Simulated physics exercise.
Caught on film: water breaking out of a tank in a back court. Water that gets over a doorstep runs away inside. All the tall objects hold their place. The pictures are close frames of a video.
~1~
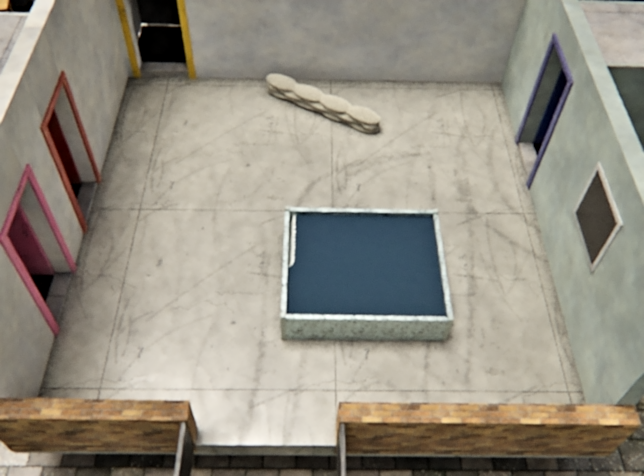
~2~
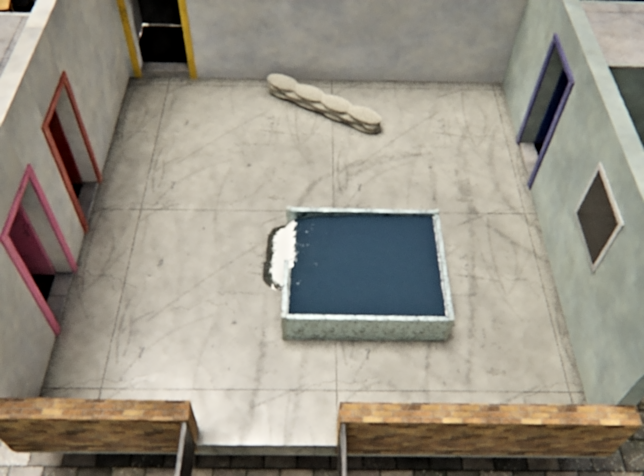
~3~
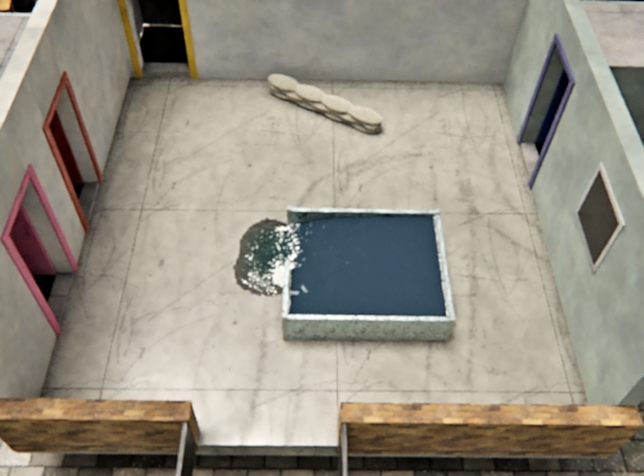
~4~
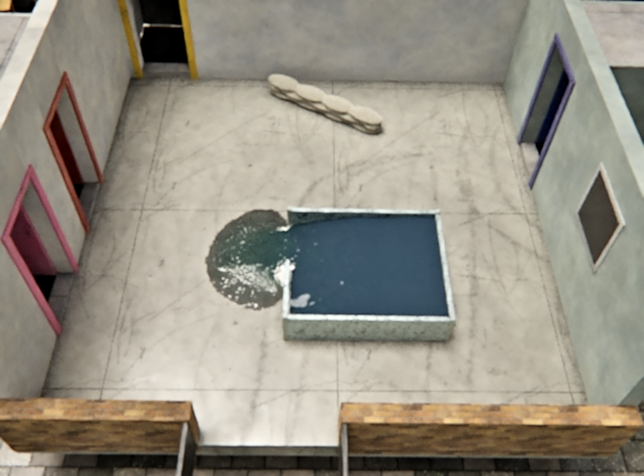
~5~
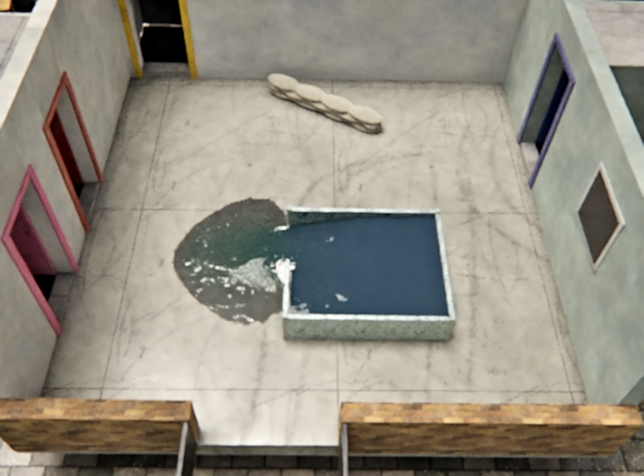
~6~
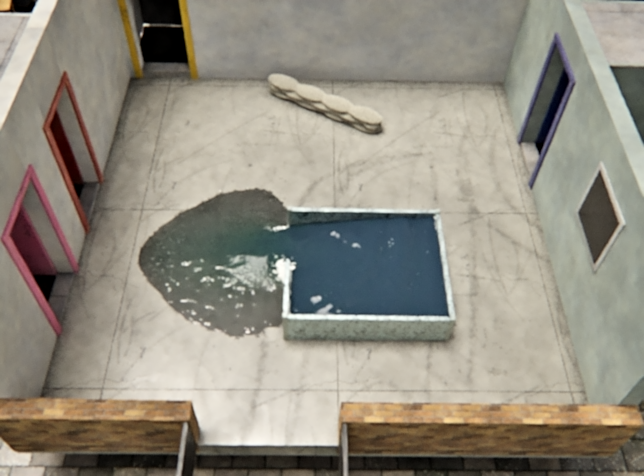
Water burst out through the left side of a low, open tank in a walled court, foaming white at first, then spread leftward across the pale floor in a wide, dark, rounded puddle.
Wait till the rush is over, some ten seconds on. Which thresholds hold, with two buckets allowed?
The red door takes more than that; the blue door stays under that; the yellow door stays under that; the pink door takes more than that.
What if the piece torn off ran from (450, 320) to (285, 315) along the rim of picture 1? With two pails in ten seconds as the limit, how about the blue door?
One by one: The blue door holds.
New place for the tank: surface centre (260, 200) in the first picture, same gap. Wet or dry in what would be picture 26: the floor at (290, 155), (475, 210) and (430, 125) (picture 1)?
As listed: No water, dry, not flooded.
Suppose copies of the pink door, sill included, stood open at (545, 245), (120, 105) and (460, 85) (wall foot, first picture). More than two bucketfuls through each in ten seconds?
In turn: Takes less, goes over, takes less.
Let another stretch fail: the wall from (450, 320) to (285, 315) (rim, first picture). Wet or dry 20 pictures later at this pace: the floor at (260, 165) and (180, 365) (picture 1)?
As listed: Dry, awash.
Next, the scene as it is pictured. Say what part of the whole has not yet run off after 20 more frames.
Roughly 88 per cent.
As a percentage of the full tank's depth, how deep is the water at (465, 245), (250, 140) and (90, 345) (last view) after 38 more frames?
Roughly 0, 2 and 16 per cent, in turn.
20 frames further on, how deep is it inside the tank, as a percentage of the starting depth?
Roughly 48 per cent.
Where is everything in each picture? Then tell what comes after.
The open tank at (364, 264) is whole and still, in the first frame.
Water pours out at (290, 251) and has run to (277, 231), in the second frame.
Water pours out at (291, 252) and has run to (242, 277), in the third frame.
The front is at (214, 270), out from the gap at (291, 252), in the fourth frame.
The front is at (185, 246), out from the gap at (291, 252), in the fifth frame.
The front is at (148, 249), out from the gap at (291, 252), in the sixth frame.
A moment on, water covers 20 % of the floor; the red door wet at the sill, nothing in, the blue door not reached, the yellow door not reached, the pink door wet at the sill, nothing in.
Next, water covers 25 % of the floor; the red door over two buckets in, the blue door not reached, the yellow door not reached, the pink door over two buckets in.
Then, water covers 30 % of the floor; the red door far over two buckets in, the blue door not reached, the yellow door wet at the sill, nothing in, the pink door far over two buckets in.
Later, water covers 45 % of the floor; the red door far over two buckets in, the blue door not reached, the yellow door wet at the sill, nothing in, the pink door far over two buckets in.
In the end, water covers 65 % of the floor; the red door far over two buckets in, the blue door not reached, the yellow door wet at the sill, nothing in, the pink door far over two buckets in.
